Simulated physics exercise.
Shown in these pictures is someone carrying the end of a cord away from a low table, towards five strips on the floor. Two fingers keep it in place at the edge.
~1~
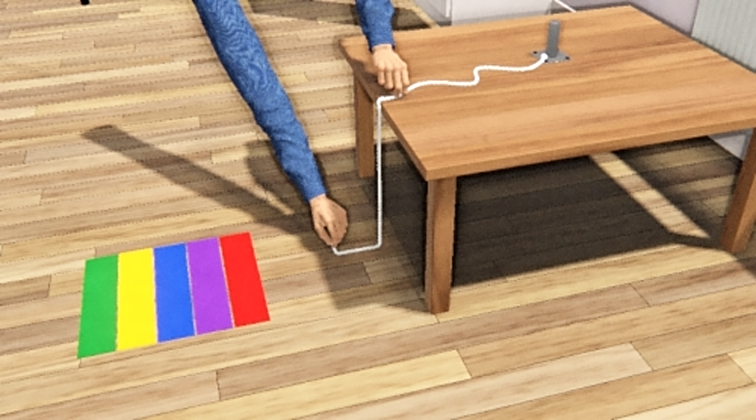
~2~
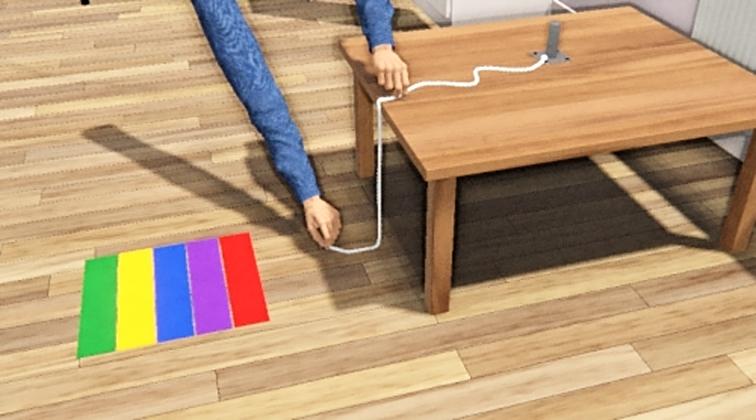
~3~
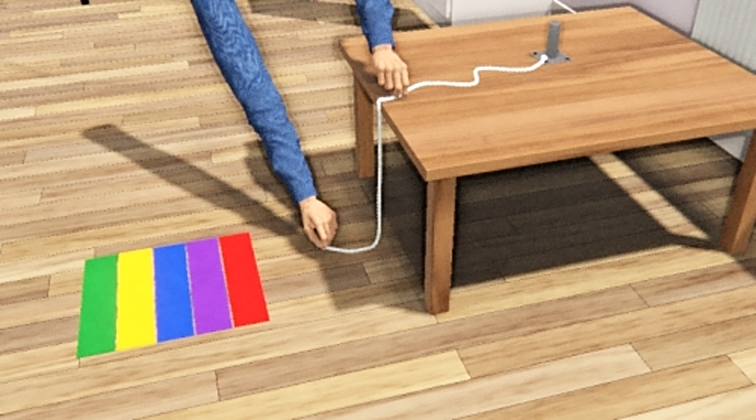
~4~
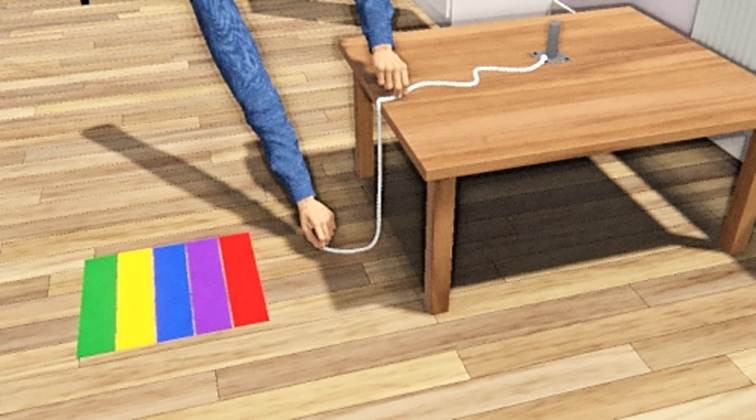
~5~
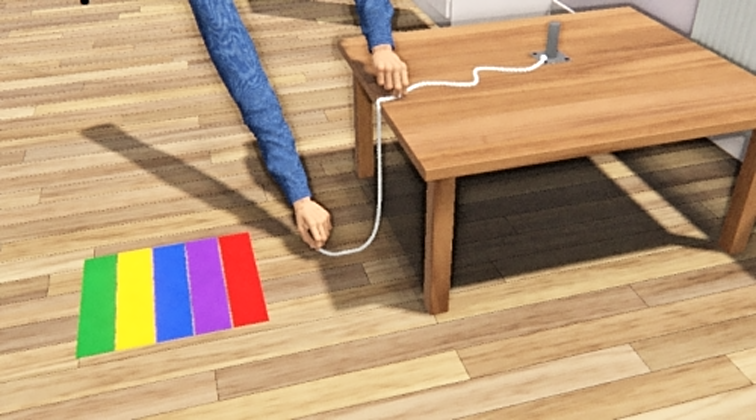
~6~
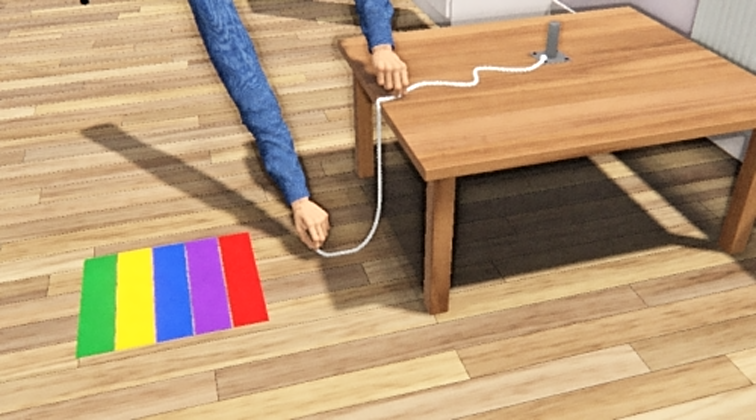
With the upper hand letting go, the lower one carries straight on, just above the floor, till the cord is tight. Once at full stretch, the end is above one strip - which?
The end stops over the blue strip.
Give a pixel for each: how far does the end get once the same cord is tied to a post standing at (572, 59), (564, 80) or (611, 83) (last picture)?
In pixels, the answers are (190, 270), (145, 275) and (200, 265).
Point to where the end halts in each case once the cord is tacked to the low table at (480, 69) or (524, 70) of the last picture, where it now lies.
First (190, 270), then (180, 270).
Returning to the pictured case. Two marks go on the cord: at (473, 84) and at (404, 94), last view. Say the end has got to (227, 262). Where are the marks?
About (439, 83) for the first point; the other lies about (375, 110).
Early on, end near (227, 262); over red.
Midway, end near (191, 268); over purple.
At the end of the slack, end near (170, 272); over blue. Over blue.
